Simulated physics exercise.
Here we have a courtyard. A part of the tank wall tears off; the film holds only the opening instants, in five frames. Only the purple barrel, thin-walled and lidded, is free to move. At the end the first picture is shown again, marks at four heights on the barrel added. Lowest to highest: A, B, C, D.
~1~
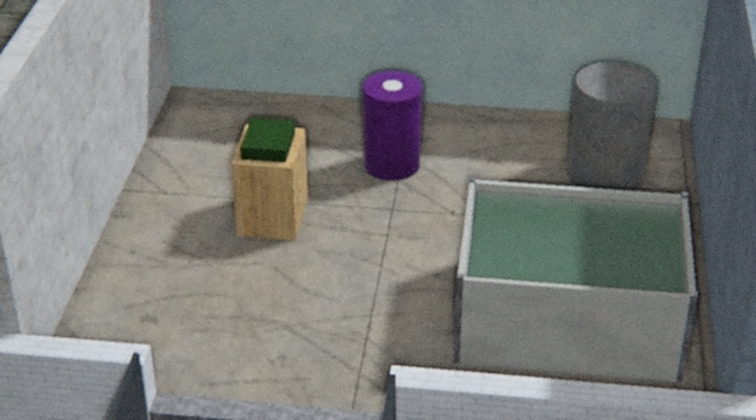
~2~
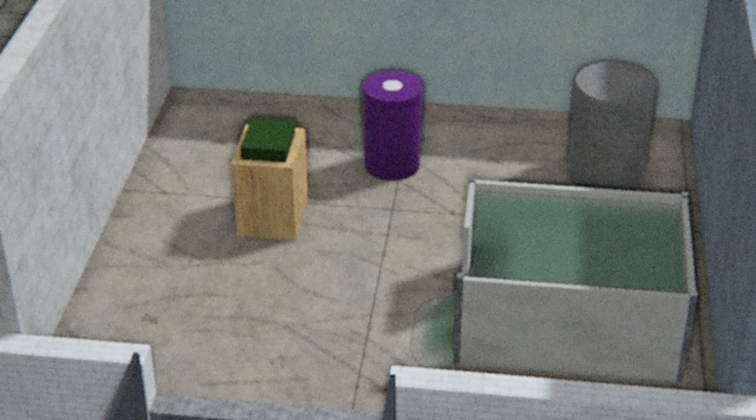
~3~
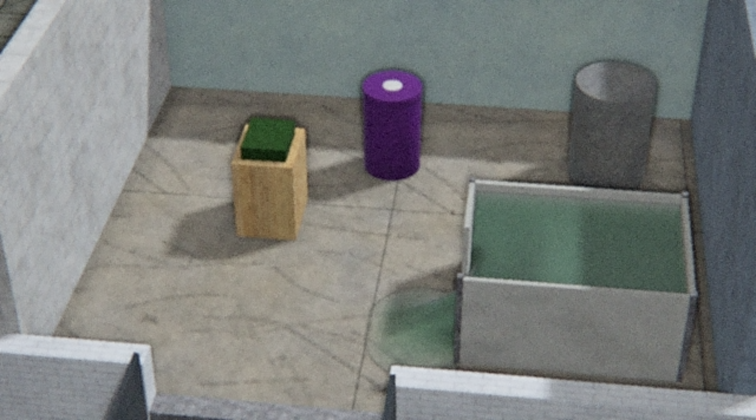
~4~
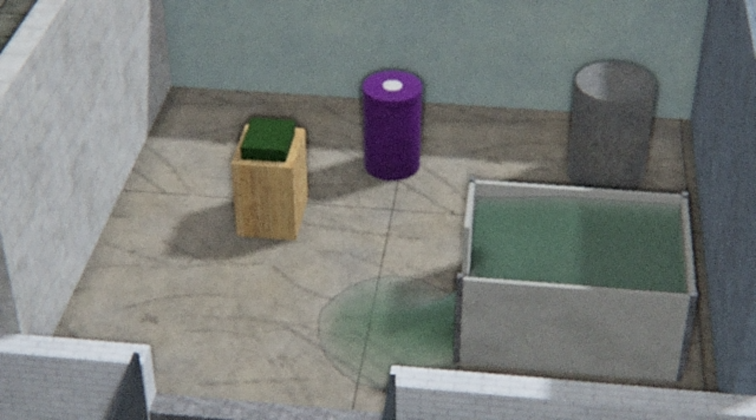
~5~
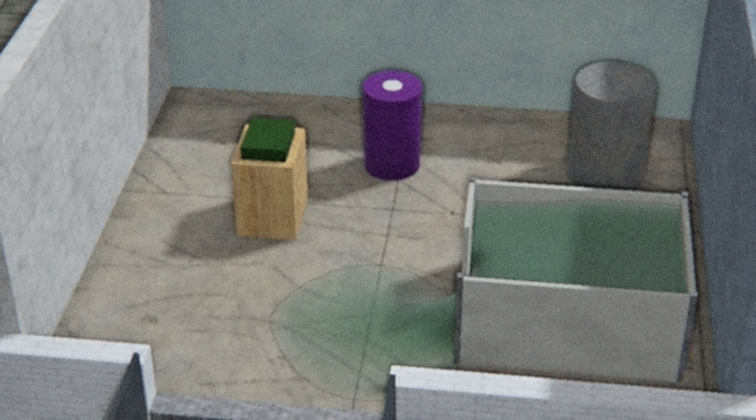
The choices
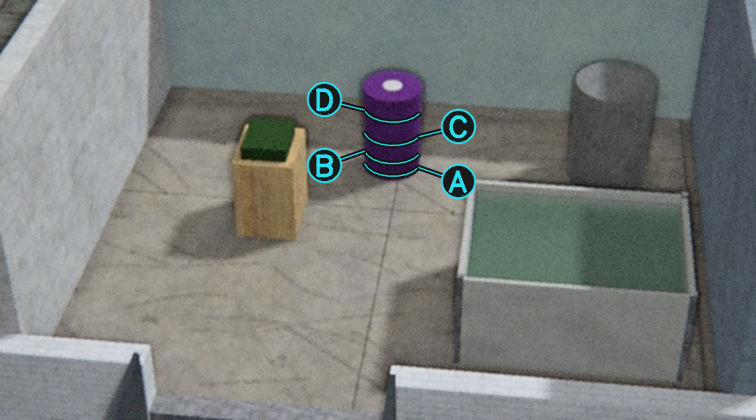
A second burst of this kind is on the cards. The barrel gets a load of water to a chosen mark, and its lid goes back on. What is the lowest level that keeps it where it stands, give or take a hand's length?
Choose A.
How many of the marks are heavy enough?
All four.
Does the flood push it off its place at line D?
No, that is safe.
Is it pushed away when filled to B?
No, not at all.
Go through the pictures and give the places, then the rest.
Lid of the purple barrel at (393, 86); tank full, its middle at (576, 243); open gate at (270, 360).
Water covers 1 % of the ground and is seen nearest the barrel at (451, 302).
Water covers 3 % of the ground and is seen nearest the barrel at (418, 292).
Water covers 6 % of the ground and is seen nearest the barrel at (392, 282).
Lid of the purple barrel at (393, 86); water covers 9 % of the ground and is seen nearest the barrel at (360, 271).
On the marked copy, A at (389, 176); B at (389, 163); C at (389, 145); D at (389, 122); from the bottom up A, B, C, D.
Choosing A, it does not move.
Choosing B, it does not move.
Choosing C, it does not move.
Choosing D, it does not move.
